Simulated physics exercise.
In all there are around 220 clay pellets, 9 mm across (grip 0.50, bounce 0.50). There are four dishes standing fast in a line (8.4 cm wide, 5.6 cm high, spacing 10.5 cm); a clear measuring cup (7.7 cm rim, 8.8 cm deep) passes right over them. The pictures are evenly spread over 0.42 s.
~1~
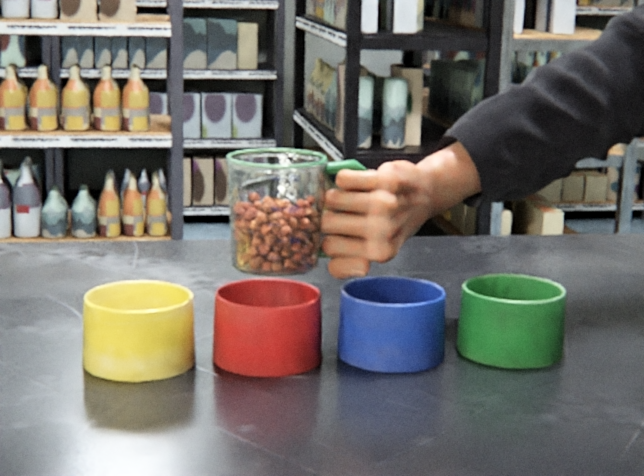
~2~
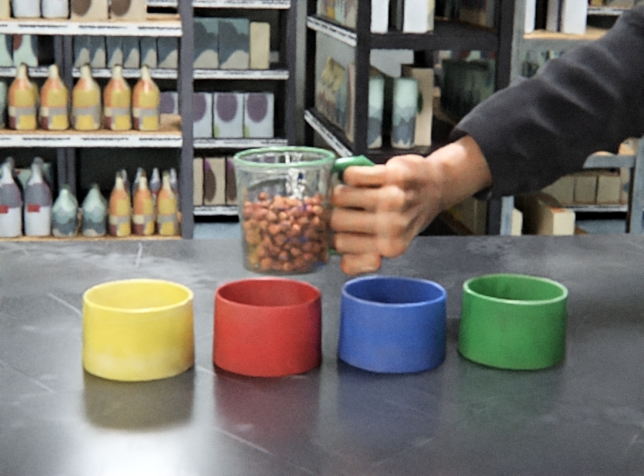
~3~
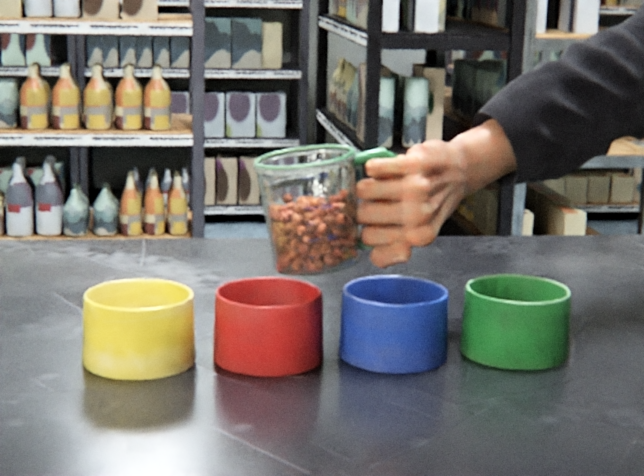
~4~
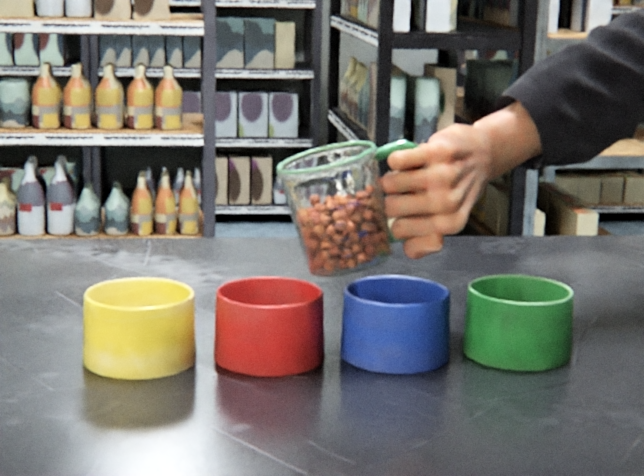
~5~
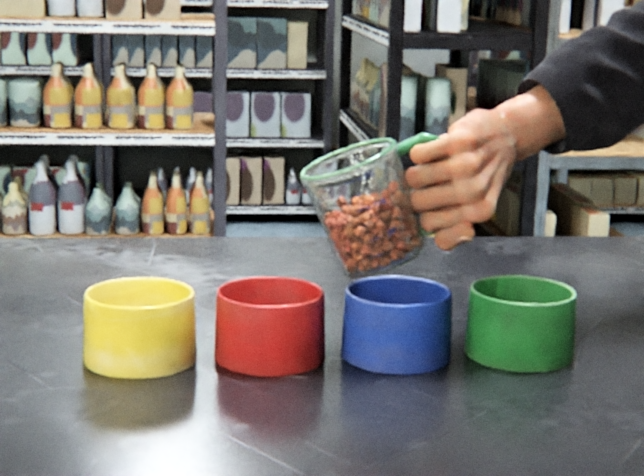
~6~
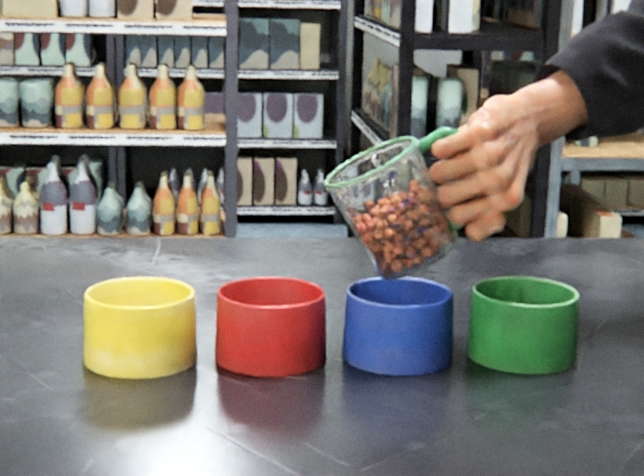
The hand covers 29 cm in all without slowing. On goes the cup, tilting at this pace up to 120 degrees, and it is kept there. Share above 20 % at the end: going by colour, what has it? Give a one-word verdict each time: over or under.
Red: I'd say it gets a fifth at most; blue: I'd say it gets a fifth at most; green: I'd say it gets more than a fifth; yellow: I'd say it gets a fifth at most; counter: I'd say it gets more than a fifth.
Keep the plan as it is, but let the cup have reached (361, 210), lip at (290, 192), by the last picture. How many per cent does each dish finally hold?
In the end red holds 0, blue holds 0, green holds 90, yellow holds 0.
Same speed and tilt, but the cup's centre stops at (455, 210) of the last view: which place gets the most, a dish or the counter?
The winner: Blue.
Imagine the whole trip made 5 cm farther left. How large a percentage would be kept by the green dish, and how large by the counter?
Green 100, counter 0.
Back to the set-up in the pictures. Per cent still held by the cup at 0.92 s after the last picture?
My estimate is about 100 per cent.
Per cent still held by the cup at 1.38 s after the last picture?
Estimate: Some 15 %.
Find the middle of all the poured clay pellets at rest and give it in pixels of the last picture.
After settling, the middle sits near (542, 344).
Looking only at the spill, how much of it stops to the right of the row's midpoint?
Around 100 per cent of it.
Then, 0.55 s after the last picture, tilt 72 degrees; cup holds 100 %.
Then, 0.92 s after the last picture, tilt 101 degrees; cup holds 100 %.
Then, 1.38 s after the last picture, tilt 120 degrees; cup holds 15 %, green 55 %.
In the end, red 0 %, blue 0 %, green 60 %, yellow 0 %, counter 40 %.
